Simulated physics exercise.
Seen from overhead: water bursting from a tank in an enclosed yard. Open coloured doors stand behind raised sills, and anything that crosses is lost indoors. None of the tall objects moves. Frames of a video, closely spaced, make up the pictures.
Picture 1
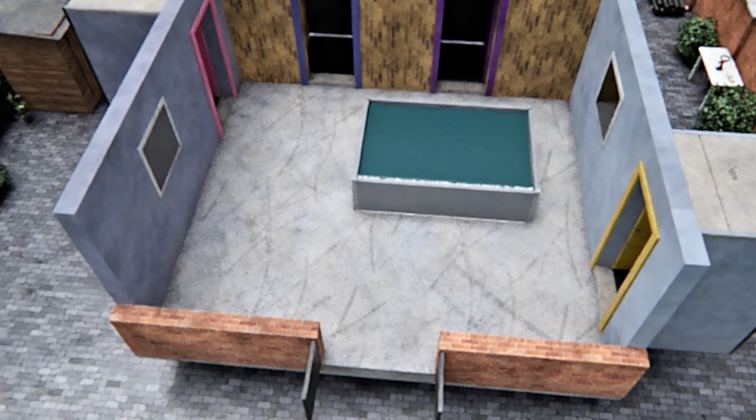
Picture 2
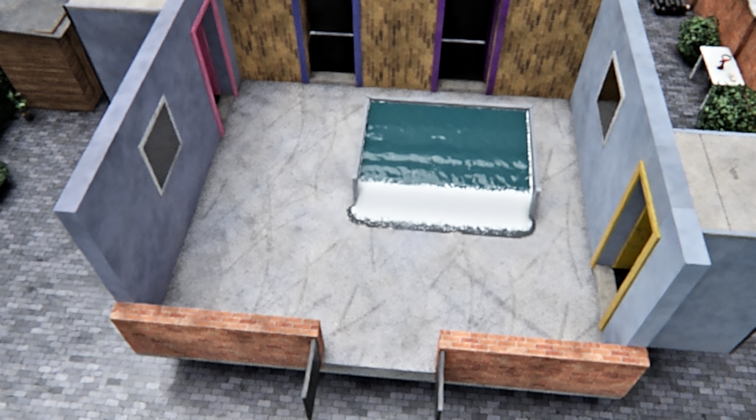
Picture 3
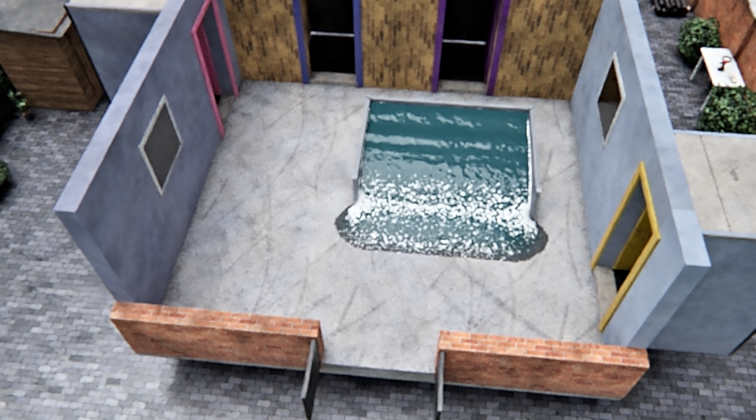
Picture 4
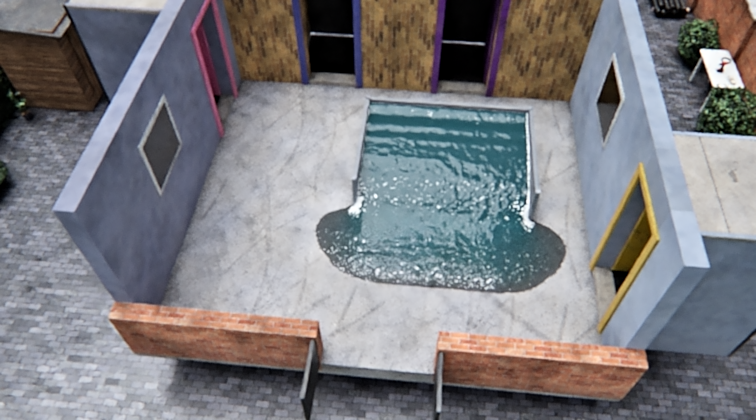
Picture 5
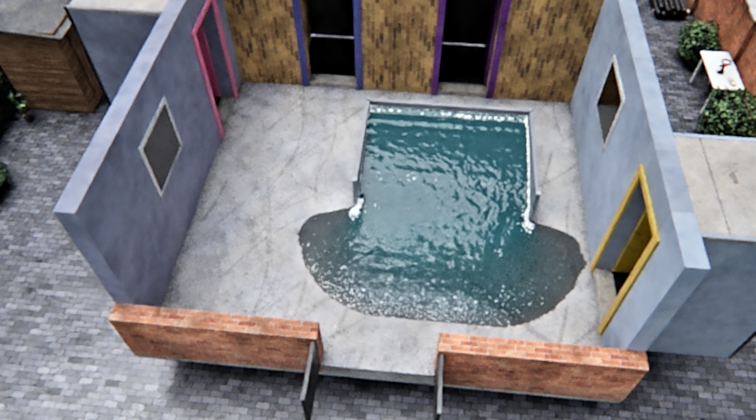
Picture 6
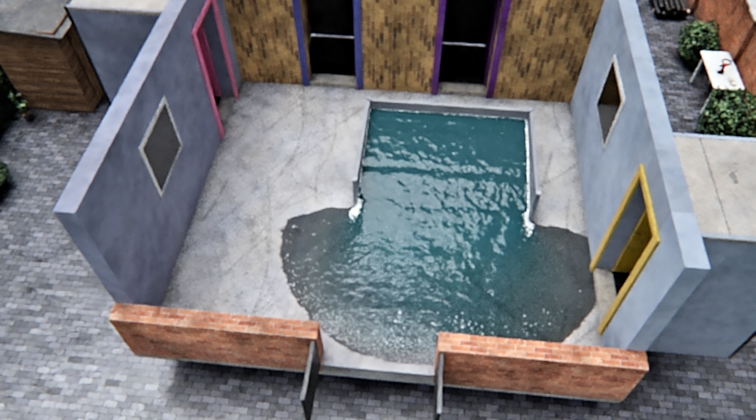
Water bursts from the front of a tank and spreads across the walled yard's grey floor.
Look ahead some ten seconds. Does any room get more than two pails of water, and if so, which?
Outcome: The purple door keeps inside the allowance there. The yellow door exceeds the allowance there. The blue door keeps inside the allowance there. The pink door keeps inside the allowance there.
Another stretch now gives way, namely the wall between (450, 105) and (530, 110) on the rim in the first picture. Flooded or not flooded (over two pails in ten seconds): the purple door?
Purple: Above the limit.
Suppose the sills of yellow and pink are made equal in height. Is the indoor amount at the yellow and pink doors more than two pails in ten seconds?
Lab note: Yellow door crosses the line; pink door doesn't reach it.
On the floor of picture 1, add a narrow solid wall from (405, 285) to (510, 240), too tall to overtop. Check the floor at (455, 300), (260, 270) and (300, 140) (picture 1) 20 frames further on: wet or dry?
Results in order: Swamped / swamped / bone-dry.
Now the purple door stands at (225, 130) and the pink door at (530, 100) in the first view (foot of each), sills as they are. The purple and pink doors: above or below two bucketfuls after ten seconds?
My reading: Purple door is under, pink door takes more.
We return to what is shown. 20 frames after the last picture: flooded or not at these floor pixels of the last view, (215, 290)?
I'd say drenched there.
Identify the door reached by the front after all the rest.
The blue door.
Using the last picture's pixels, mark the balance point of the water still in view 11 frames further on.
I'd point to (447, 261).
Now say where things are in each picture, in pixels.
In the first frame, the tank at (446, 145) is whole and still.
In the second frame, water pours out at (443, 204) and has run to (352, 209).
In the third frame, water pours out at (443, 206) and has run to (342, 224).
In the fourth frame, the front is at (554, 265), out from the gap at (442, 207).
In the fifth frame, water pours out at (443, 209) and has run to (309, 253).
In the sixth frame, the front is at a hidden place, out from the gap at (443, 209).
A moment on, water covers 40 % of the floor; the purple door not reached, the yellow door wet at the sill, nothing in, the blue door not reached, the pink door not reached.
Next, water covers 40 % of the floor; the purple door not reached, the yellow door under two buckets in, the blue door not reached, the pink door not reached.
Then, water covers 55 % of the floor; the purple door not reached, the yellow door over two buckets in, the blue door not reached, the pink door not reached.
Later, water covers 90 % of the floor; the purple door wet at the sill, nothing in, the yellow door over two buckets in, the blue door not reached, the pink door wet at the sill, nothing in.
In the end, water covers 100 % of the floor; the purple door wet at the sill, nothing in, the yellow door over two buckets in, the blue door wet at the sill, nothing in, the pink door under two buckets in.
